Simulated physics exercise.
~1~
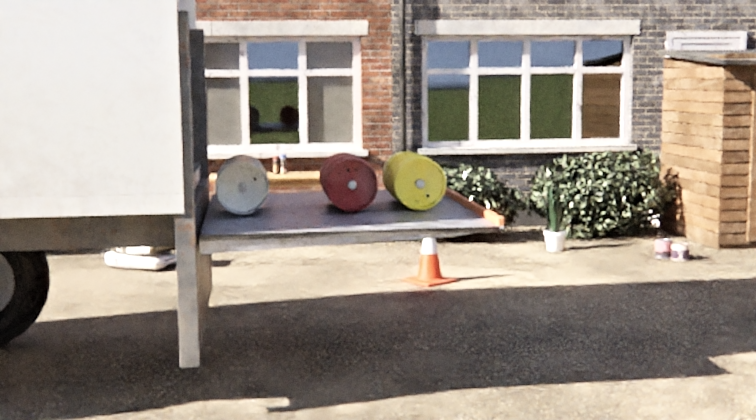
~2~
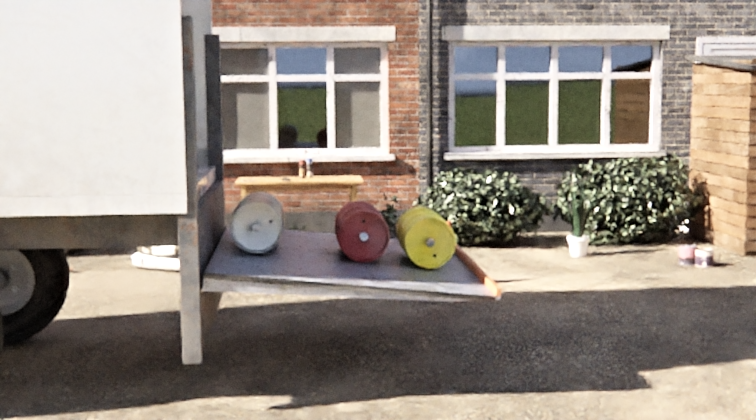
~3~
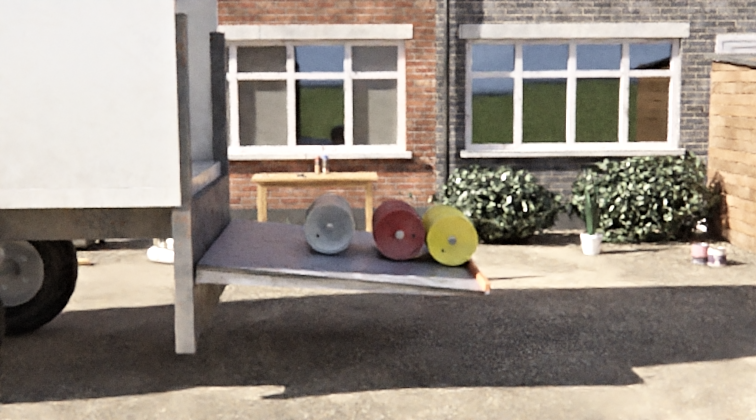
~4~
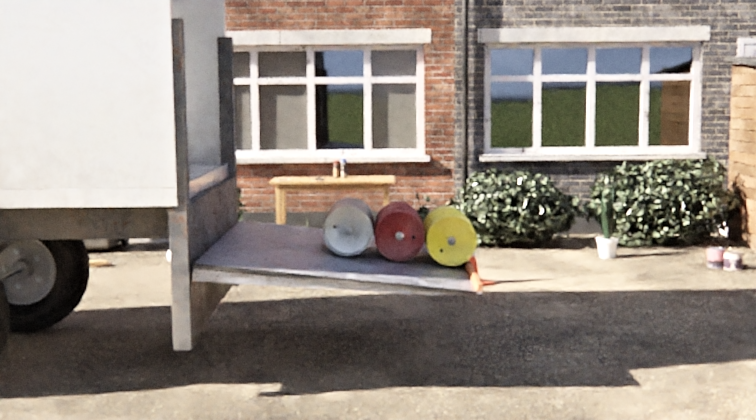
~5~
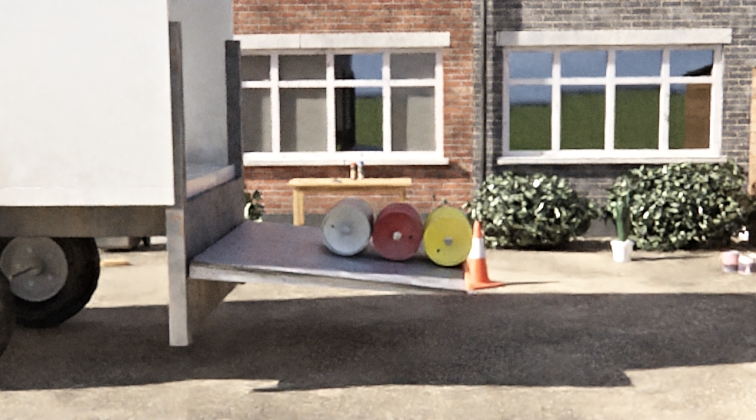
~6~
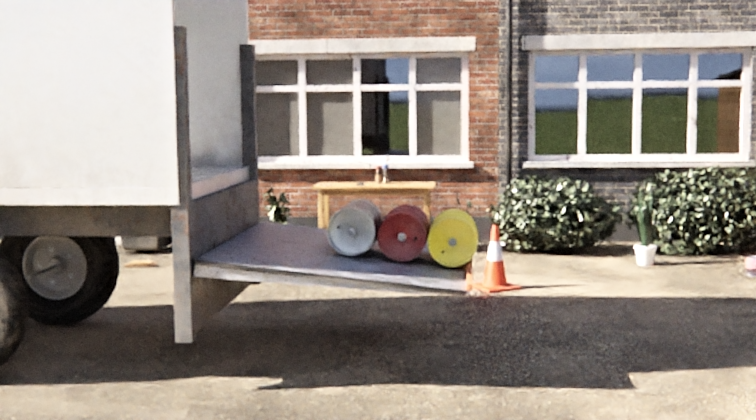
Outside a brick building, a truck's tail-lift platform dropped a little and tipped down to the right, sending the white, red and yellow drums rolling toward its outer edge, where they bunched together and stayed on board, with a traffic cone standing just beyond.
